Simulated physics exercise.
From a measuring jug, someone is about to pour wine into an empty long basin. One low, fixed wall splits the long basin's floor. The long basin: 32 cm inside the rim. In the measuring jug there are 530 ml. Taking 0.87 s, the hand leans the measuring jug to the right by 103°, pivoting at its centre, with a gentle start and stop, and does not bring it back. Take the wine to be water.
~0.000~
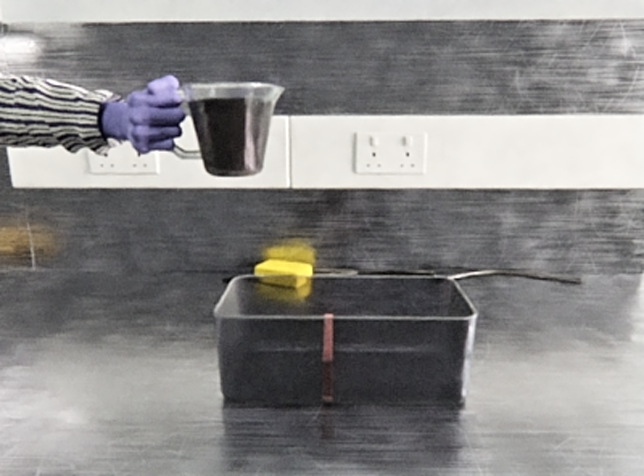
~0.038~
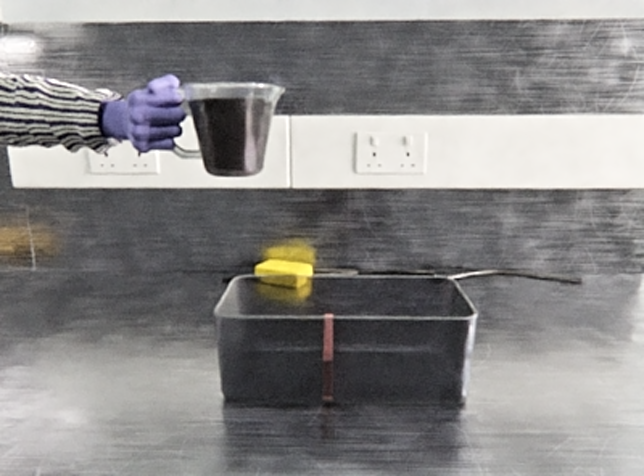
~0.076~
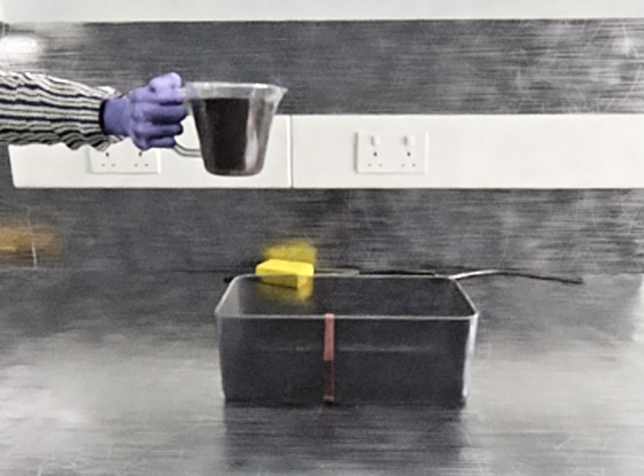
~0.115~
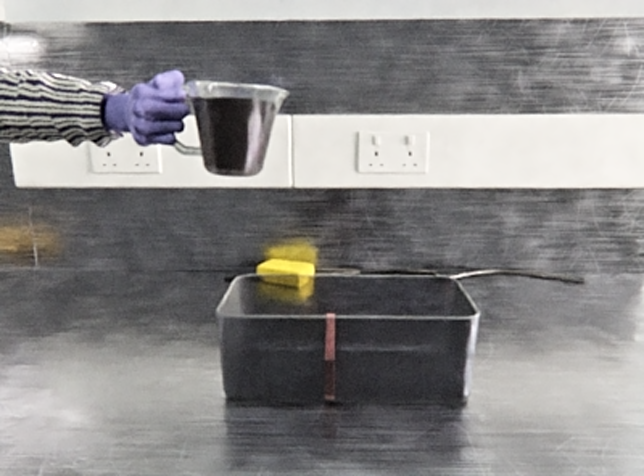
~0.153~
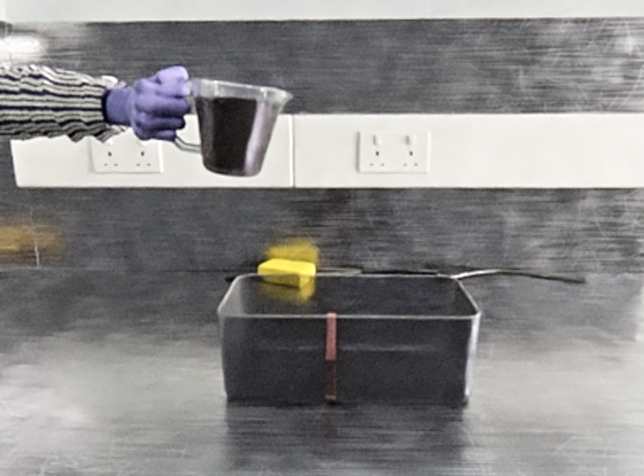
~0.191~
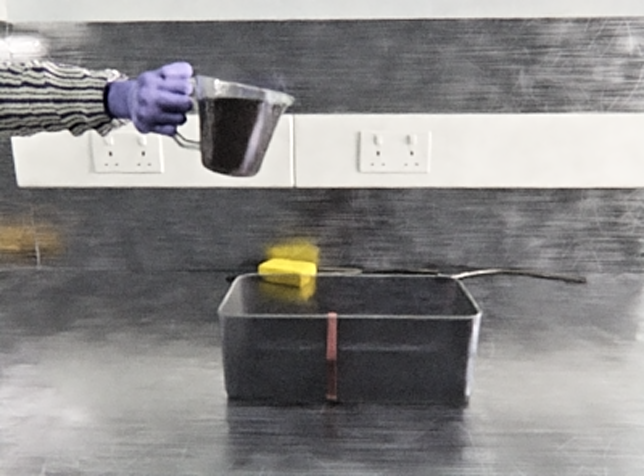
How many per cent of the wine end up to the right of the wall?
About 90 per cent.
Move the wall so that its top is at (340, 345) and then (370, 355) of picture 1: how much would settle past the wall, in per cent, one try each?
Some 80 in a hundred, then some 15 in a hundred.
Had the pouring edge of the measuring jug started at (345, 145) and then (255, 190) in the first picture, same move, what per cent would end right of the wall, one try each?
I'd expect close to 95 per cent and then close to 5 per cent.
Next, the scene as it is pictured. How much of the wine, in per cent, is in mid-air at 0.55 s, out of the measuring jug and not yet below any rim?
30 %.
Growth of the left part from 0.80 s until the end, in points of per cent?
Close to 6% of the whole.
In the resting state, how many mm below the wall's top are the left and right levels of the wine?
Roughly 54 mm on the left side and roughly 38 mm on the right.
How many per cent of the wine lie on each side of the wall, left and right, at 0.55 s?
0 per cent left and 2 right, roughly.
By 0.55 s the tilt is 71° and 68 per cent is still to pour, 0 is left of the wall and 2 right of it.
By 0.80 s the tilt is 102° and 13 per cent is still to pour, 1 is left of the wall and 54 right of it.
By 1.08 s the tilt is 103° and 0 per cent is still to pour, 6 is left of the wall and 89 right of it.
By 1.37 s the tilt is 103° and 0 per cent is still to pour, 7 is left of the wall and 90 right of it.
At rest 7 per cent lies left of the wall, 90 right of it and 3 outside.
